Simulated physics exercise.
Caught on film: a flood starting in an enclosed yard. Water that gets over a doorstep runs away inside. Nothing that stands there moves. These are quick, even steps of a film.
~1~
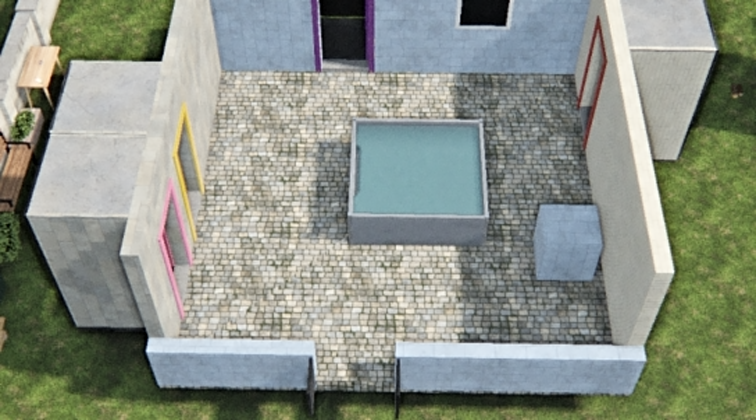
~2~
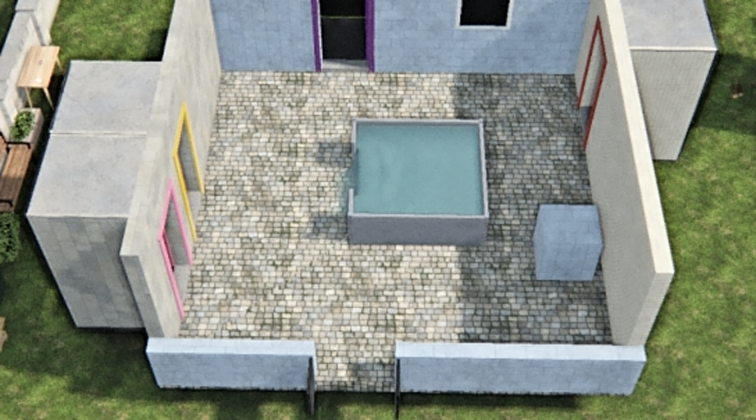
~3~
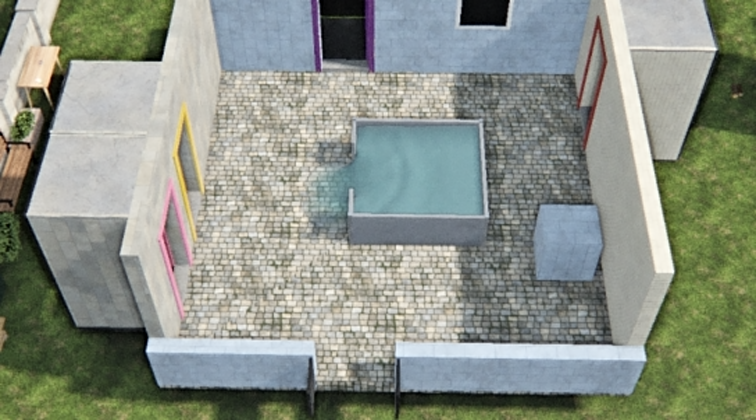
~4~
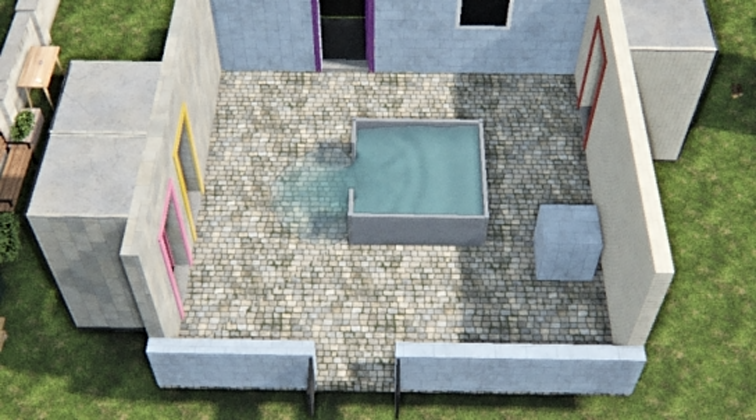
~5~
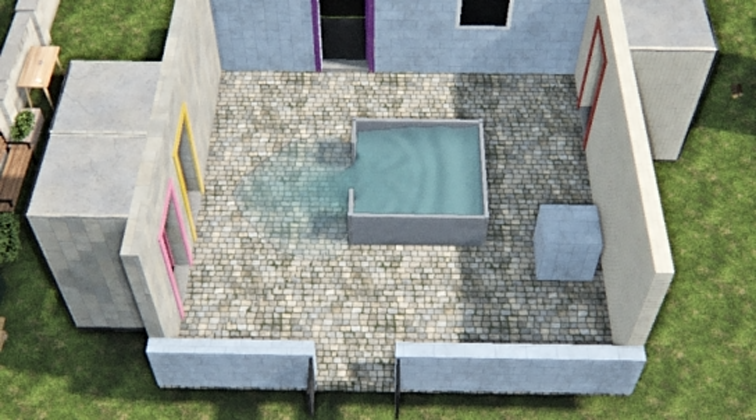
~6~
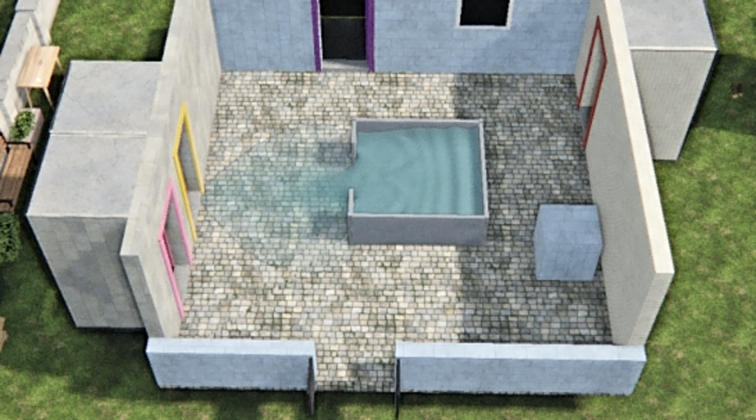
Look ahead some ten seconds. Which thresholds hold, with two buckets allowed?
The purple door holds within the limit; the red door holds within the limit; the yellow door floods; the pink door floods.
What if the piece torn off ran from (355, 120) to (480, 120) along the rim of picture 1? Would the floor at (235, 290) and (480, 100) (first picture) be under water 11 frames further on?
One after the other: Dry, covered.
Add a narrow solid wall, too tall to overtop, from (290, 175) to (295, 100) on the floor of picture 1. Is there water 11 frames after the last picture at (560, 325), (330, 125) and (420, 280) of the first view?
One after the other: Not flooded, under water, free of water.
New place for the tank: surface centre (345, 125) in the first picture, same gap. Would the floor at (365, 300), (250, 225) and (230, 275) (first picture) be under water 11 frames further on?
As listed: Dry, under water, covered.
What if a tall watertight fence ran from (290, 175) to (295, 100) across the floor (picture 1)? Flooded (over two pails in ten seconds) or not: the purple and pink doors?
In short: The purple one is over, the pink one floods.
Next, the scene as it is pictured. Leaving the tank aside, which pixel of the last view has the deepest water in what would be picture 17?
I would point to (222, 73).
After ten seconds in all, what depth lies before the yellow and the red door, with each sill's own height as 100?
About 80 and 100 per cent.
A moment on, water covers 25 % of the floor; the purple door not reached, the red door not reached, the yellow door over two buckets in, the pink door wet at the sill, nothing in.
Next, water covers 30 % of the floor; the purple door not reached, the red door not reached, the yellow door far over two buckets in, the pink door over two buckets in.
Then, water covers 40 % of the floor; the purple door wet at the sill, nothing in, the red door not reached, the yellow door far over two buckets in, the pink door over two buckets in.
Later, water covers 85 % of the floor; the purple door wet at the sill, nothing in, the red door wet at the sill, nothing in, the yellow door far over two buckets in, the pink door over two buckets in.
In the end, water covers 100 % of the floor; the purple door wet at the sill, nothing in, the red door under two buckets in, the yellow door far over two buckets in, the pink door far over two buckets in.
